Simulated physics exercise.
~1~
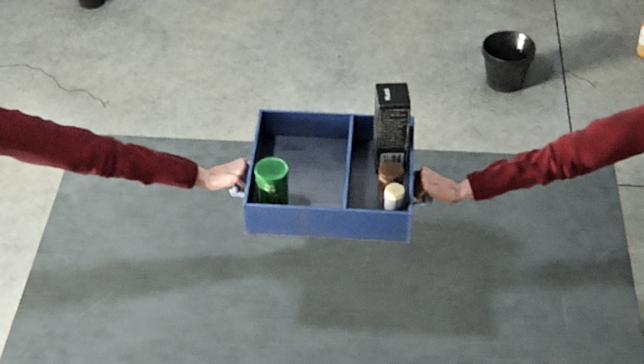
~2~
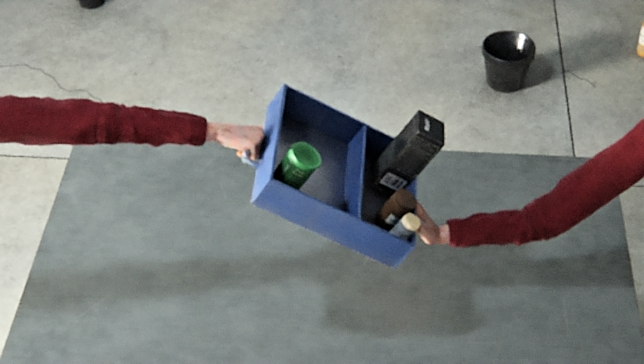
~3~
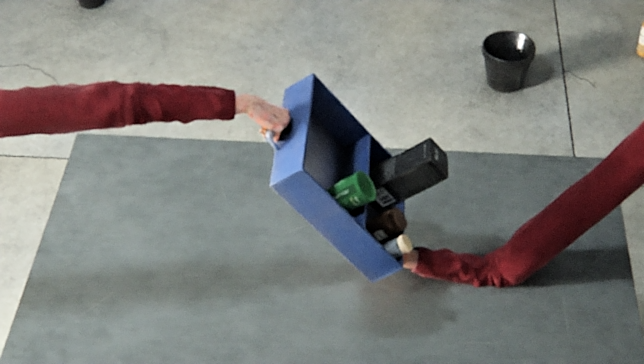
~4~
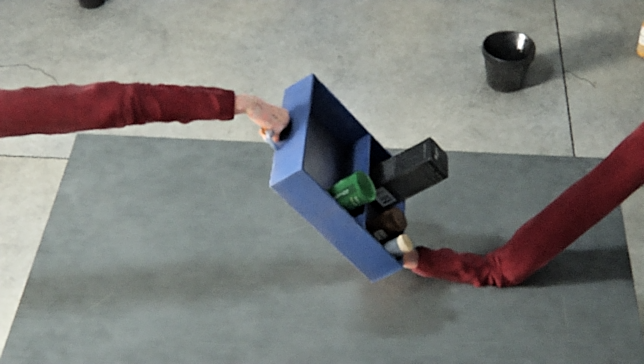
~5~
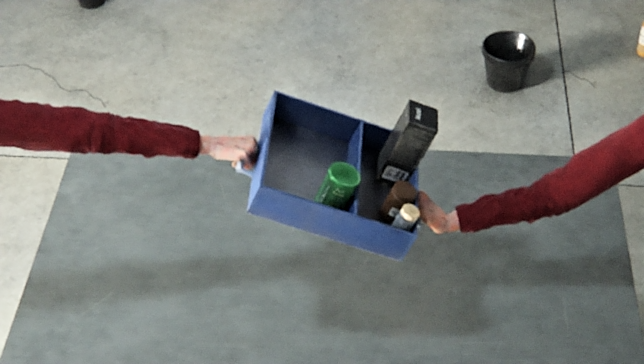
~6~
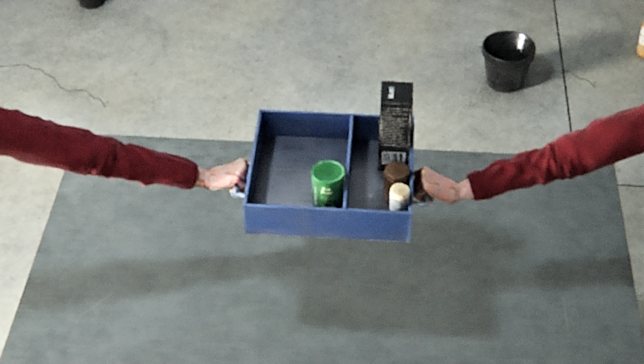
Two hands tipping a divided blue crate steeply right side down, then levelling it, the green tin ending against the divider, upright.
